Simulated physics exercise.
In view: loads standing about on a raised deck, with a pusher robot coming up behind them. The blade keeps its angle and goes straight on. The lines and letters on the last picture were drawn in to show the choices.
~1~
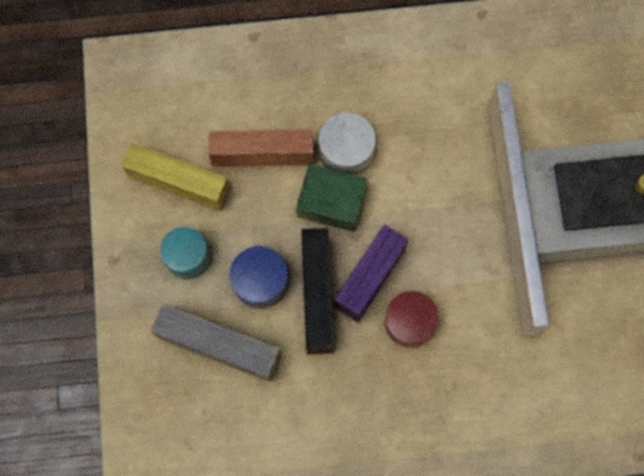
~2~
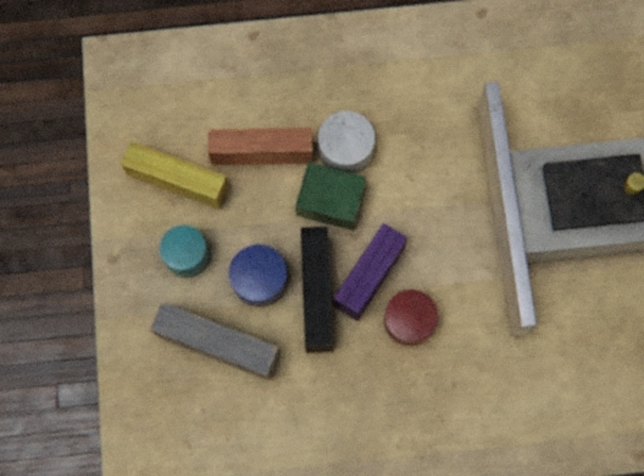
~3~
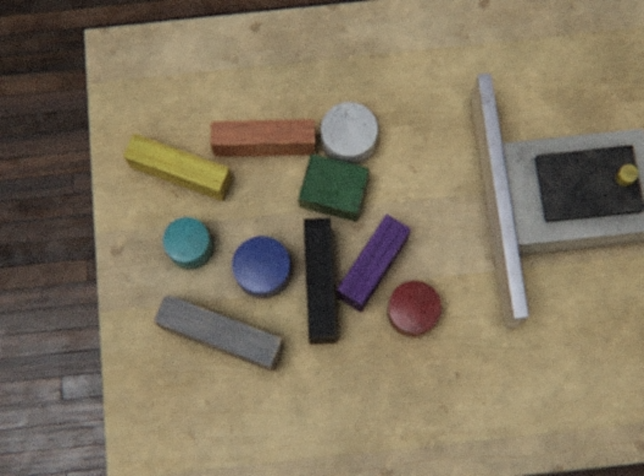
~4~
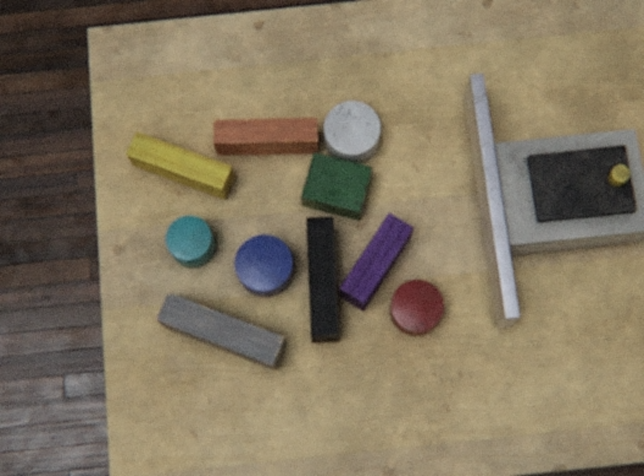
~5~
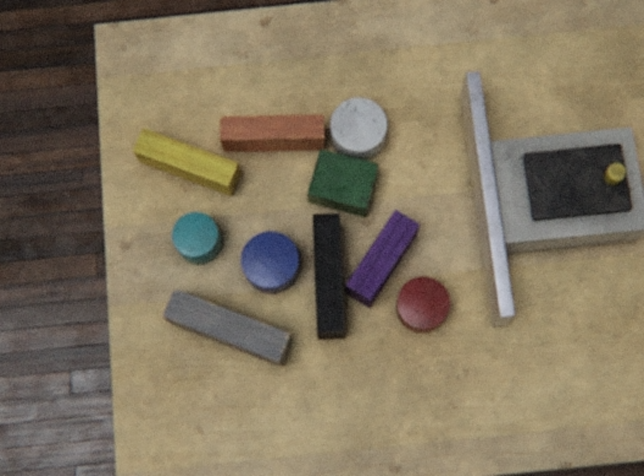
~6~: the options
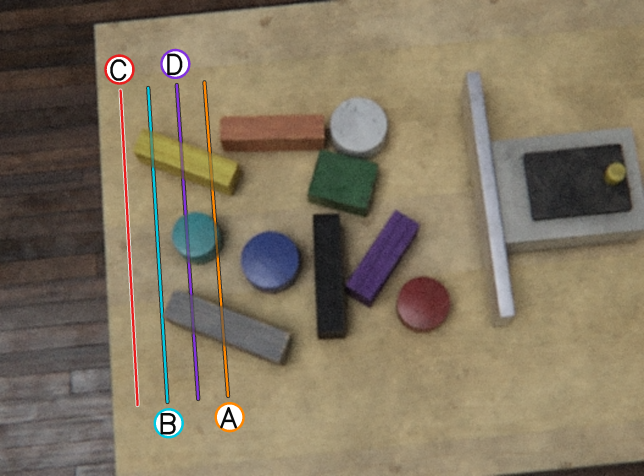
A pale, raised wooden deck stands over a dark plank floor, seen from almost directly above. On its left and middle lie yellow, orange, grey, black and purple bars, a green block, and teal, blue, white and red round pieces, with a grey pusher robot with a broad front blade at right. The robot creeps left toward the motionless pieces, not touching them, while the camera drifts slightly.
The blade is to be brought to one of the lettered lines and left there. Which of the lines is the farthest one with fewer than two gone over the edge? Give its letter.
As far as mark A.
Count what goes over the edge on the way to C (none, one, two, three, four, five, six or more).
By then, six or more.
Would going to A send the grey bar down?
By then, no.
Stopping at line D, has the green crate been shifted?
Yes.
On the marked copy, A at (216, 233); B at (157, 239); C at (129, 242); D at (187, 236).
Taking A. A third of the way, robot (470, 192); orange bar (266, 134); white canister (345, 132).
Two thirds of the way, robot (371, 202); turquoise canister (162, 225); yellow stick (173, 163).
When it is over, robot (296, 210); orange bar (107, 122); yellow stick (111, 157); none fallen.
As for the rest, B drops four; C drops seven; D drops four.
